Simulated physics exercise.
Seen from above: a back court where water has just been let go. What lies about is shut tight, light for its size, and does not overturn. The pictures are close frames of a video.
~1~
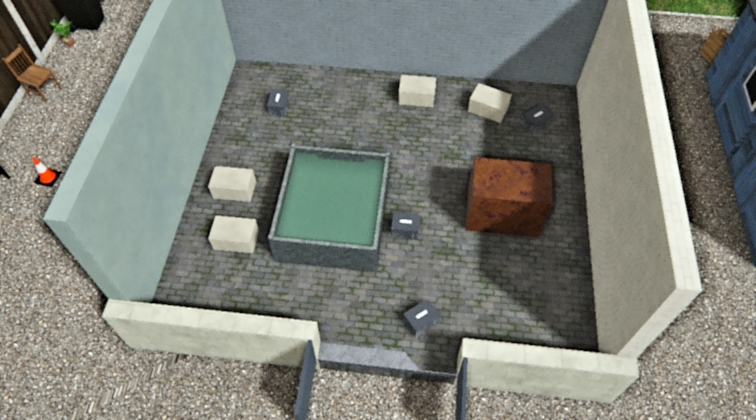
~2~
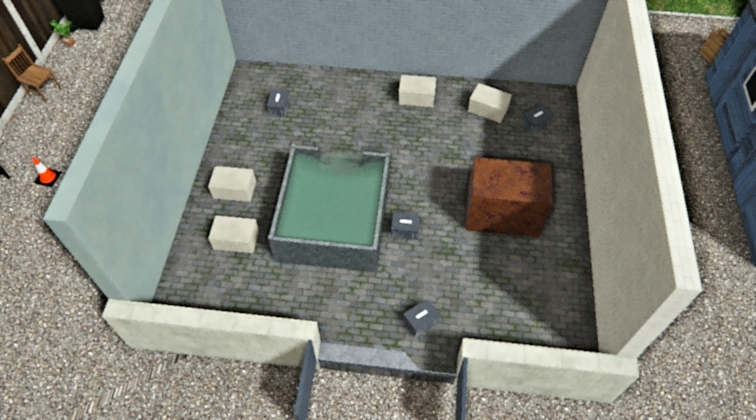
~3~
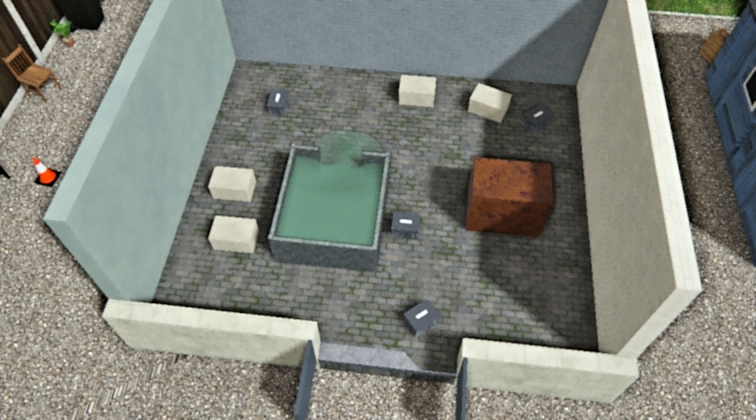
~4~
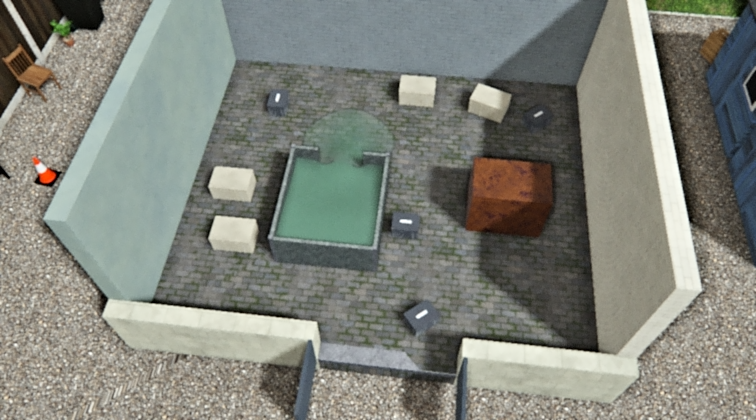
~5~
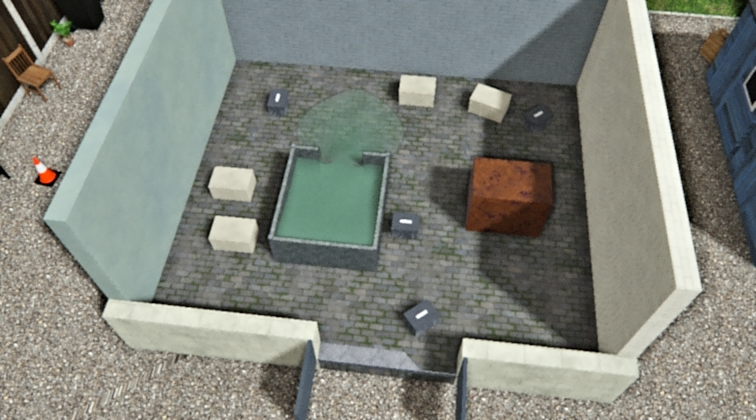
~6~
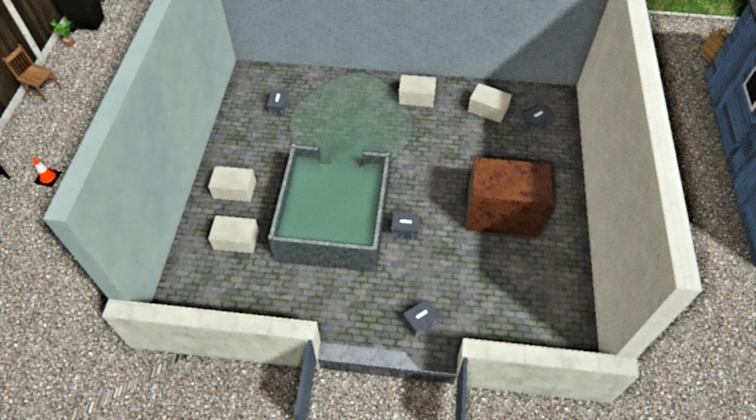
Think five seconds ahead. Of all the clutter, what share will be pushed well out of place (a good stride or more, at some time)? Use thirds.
It is not even a third.
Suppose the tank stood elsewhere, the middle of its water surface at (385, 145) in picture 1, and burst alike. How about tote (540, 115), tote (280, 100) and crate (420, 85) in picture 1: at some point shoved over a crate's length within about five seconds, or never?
In that order: Yes, yes, yes.
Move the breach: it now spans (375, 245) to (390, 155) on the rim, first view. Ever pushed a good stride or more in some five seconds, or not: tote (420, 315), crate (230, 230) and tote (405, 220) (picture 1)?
In turn: Moved that far, no, that far or more.
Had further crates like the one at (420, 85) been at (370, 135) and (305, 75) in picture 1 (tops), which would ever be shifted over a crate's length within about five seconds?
In that order: Shifted that much, shifted that much.
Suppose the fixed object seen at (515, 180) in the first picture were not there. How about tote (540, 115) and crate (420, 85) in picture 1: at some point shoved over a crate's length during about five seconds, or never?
One after the other: No, moved that far.
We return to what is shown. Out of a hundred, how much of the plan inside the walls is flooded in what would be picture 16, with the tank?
Near 35 in a hundred.
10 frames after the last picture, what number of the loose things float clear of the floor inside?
0 of them.
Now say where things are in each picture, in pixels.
The first frame shows a crate at (491, 97) rests on the ground; a crate at (232, 229), on the bottom; 0 of 8 have shifted.
The second frame shows a crate at (491, 97) rests on the ground; a crate at (232, 229) rests on the ground; 0 of 8 have shifted.
The third frame shows a crate at (491, 97) rests on the ground; a crate at (232, 229), on the bottom; 0 of 8 have shifted.
The fourth frame shows a crate at (491, 97) rests on the ground; a crate at (232, 229) rests on the ground; 0 of 8 have shifted.
The fifth frame shows a crate at (491, 97) rests on the ground; a crate at (232, 229) rests on the ground; 0 of 8 have shifted.
The sixth frame shows a crate at (491, 97) rests on the ground; a crate at (232, 229) rests on the ground; 0 of 8 have shifted.
A moment on, 0 of 8 are well off their spots; 0 afloat.
Next, 1 of 8 are well off their spots; 0 afloat.
Later, 1 of 8 are well off their spots; 1 afloat.
In the end, 1 of 8 are well off their spots, and 1 have been at some point; 0 afloat.
